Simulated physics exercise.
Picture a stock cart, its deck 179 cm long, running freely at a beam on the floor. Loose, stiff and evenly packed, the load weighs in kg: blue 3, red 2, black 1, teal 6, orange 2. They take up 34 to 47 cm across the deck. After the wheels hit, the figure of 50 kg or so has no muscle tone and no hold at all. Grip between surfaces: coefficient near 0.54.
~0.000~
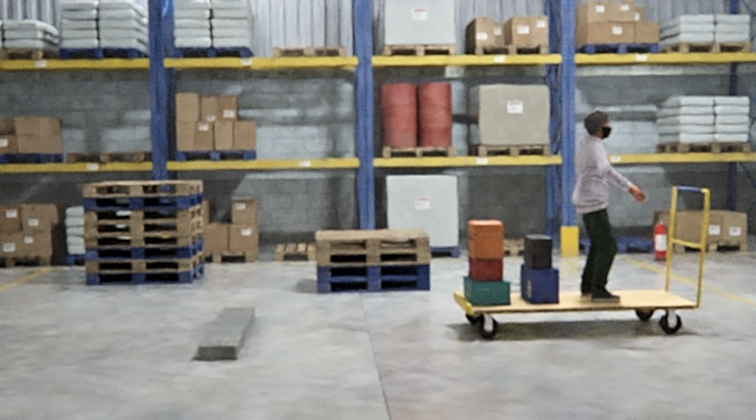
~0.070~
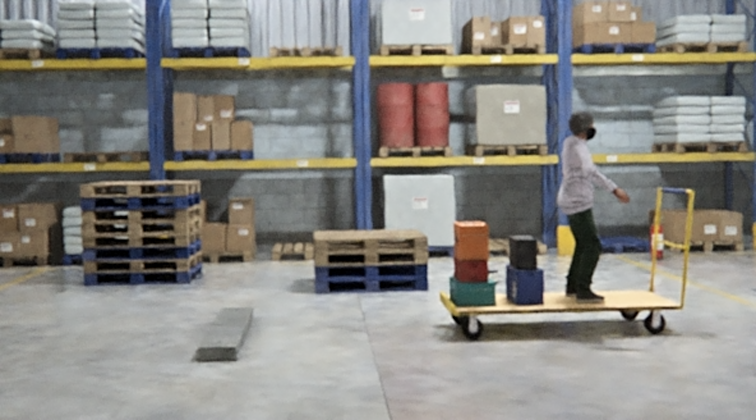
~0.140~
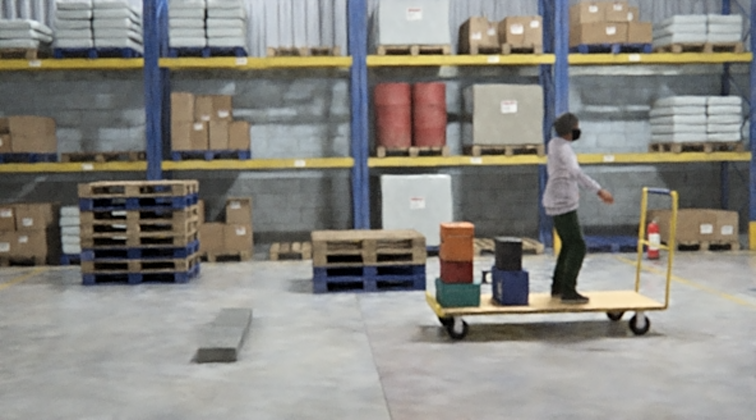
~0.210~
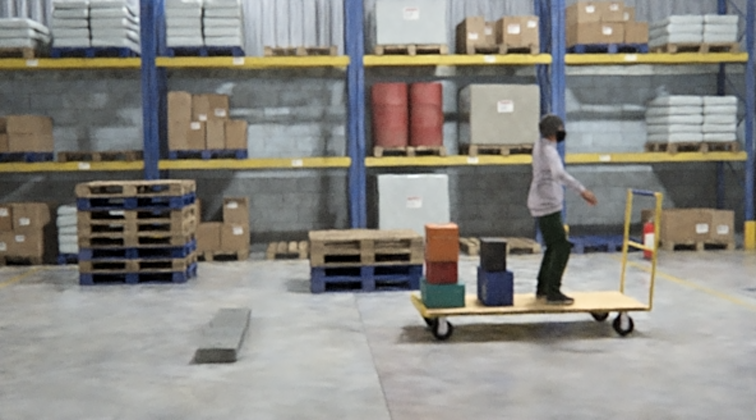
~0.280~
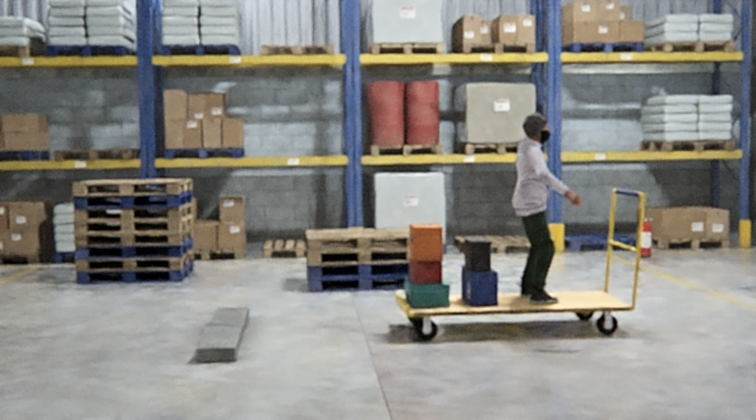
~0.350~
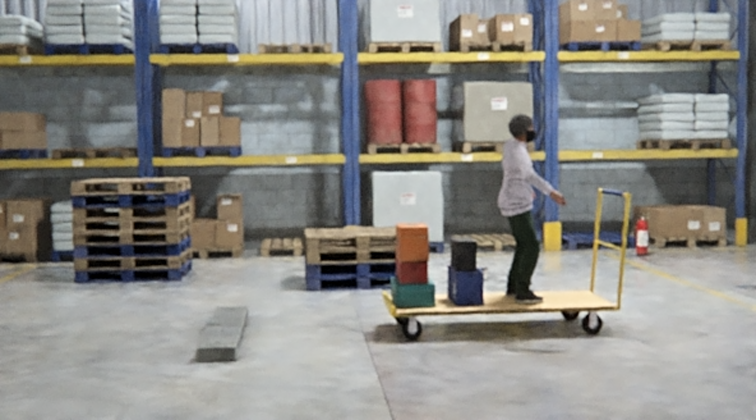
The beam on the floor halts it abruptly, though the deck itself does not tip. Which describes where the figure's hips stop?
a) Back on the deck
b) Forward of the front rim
Back on the deck.
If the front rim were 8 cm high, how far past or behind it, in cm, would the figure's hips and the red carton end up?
So the hips end 30 cm short of the rim and the red one settles 10 cm beyond it.
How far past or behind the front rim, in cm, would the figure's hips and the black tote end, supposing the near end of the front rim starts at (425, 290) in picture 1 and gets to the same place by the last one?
So the hips settle 90 cm short of the front rim, while the black one stops 40 cm behind it.
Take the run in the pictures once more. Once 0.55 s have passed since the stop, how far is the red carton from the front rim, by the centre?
Roughly 10 cm past it.
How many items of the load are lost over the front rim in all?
Count: 3.
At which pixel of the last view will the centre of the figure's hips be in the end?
Roughly at (262, 265).
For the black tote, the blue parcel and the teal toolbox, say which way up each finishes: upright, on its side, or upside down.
Resting: Black inverted, blue normal, teal normal.
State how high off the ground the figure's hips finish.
The hips come to rest about 60 cm above the ground.
Impact comes at 1.15 s.
After 1.70 s the figure's hips are 37 cm behind the rim, near (276, 260) in the last picture's view.
After 2.15 s the figure's hips are 27 cm behind the rim, near (264, 264) in the last picture's view.
When all is still (3.5 s), past the rim, red carton, black tote and orange toolbox; behind it, blue parcel, teal toolbox and the figure's hips.
